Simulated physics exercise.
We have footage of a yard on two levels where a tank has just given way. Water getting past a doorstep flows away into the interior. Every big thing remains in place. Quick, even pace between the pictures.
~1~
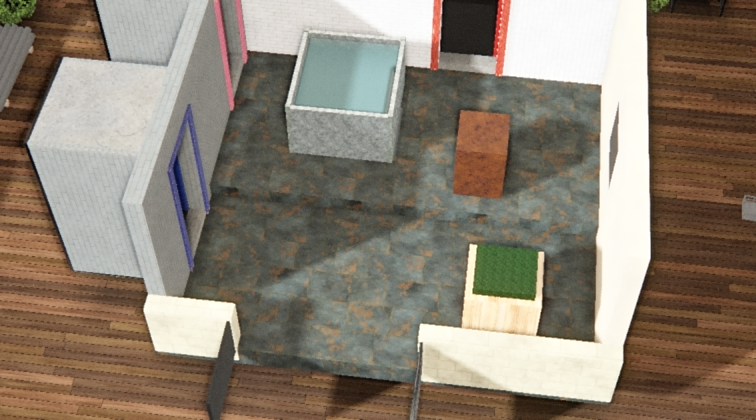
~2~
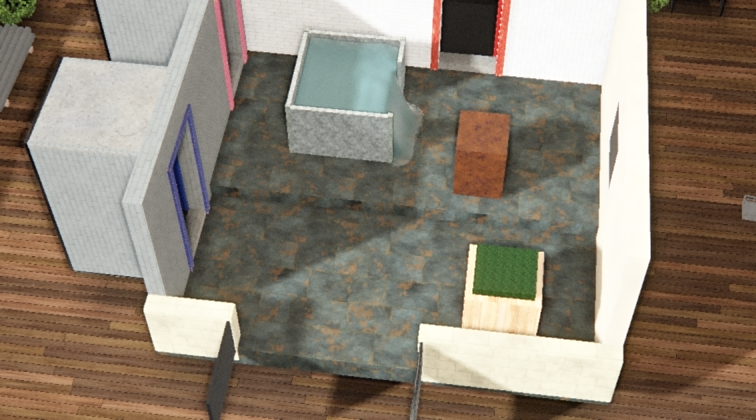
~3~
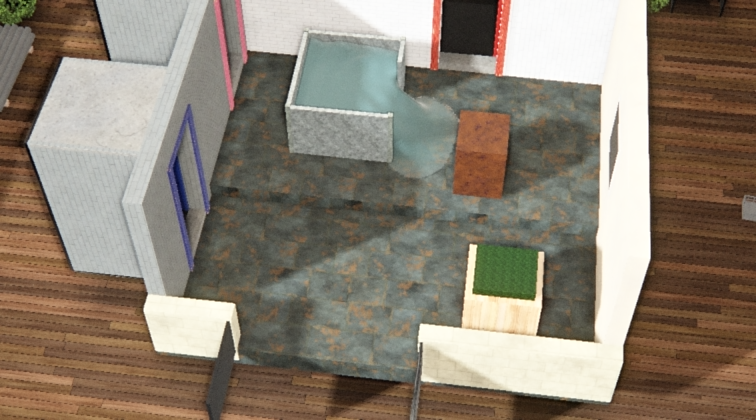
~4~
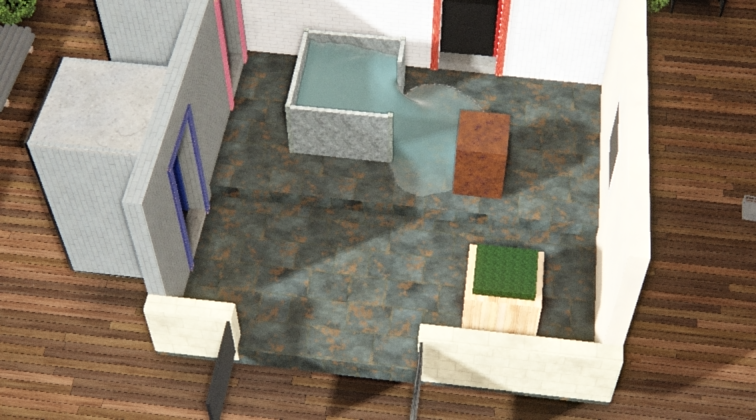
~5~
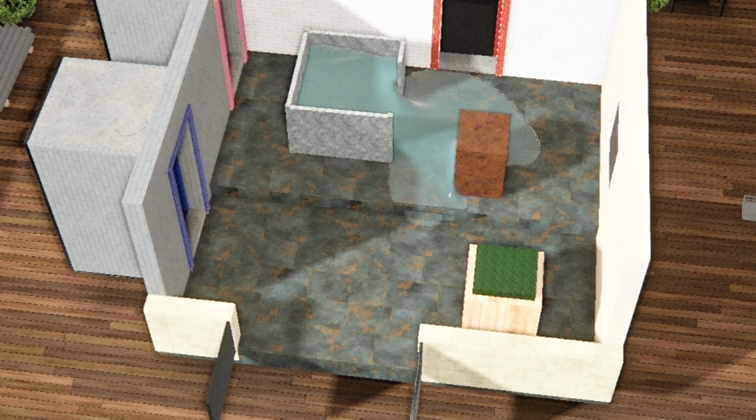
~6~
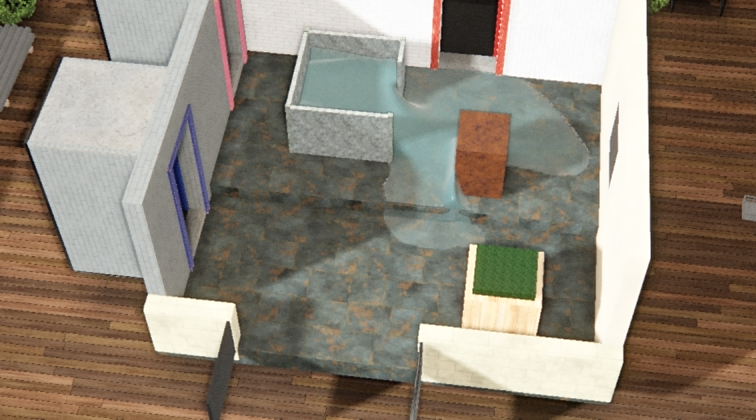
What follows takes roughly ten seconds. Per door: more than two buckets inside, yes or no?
Per door - red door: No, pink door: No, blue door: No.
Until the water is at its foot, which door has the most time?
The door marked blue.
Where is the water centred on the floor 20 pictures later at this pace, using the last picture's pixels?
The centre of mass sits at about (484, 181).
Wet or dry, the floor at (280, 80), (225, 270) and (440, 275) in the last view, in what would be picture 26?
Point 1: Not wet; point 2: Not wet; point 3: Drenched.
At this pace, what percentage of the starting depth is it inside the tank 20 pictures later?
About 18 %.
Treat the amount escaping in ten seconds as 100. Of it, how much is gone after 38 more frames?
My estimate is roughly 60 percent.
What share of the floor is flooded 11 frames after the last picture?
About 55 per cent.
A moment on, water covers 35 % of the floor; the red door wet at the sill, nothing in, the pink door not reached, the blue door not reached.
Next, water covers 55 % of the floor; the red door wet at the sill, nothing in, the pink door not reached, the blue door not reached.
Then, water covers 60 % of the floor; the red door wet at the sill, nothing in, the pink door not reached, the blue door not reached.
Later, water covers 70 % of the floor; the red door wet at the sill, nothing in, the pink door wet at the sill, nothing in, the blue door not reached.
In the end, water covers 85 % of the floor; the red door wet at the sill, nothing in, the pink door wet at the sill, nothing in, the blue door wet at the sill, nothing in.
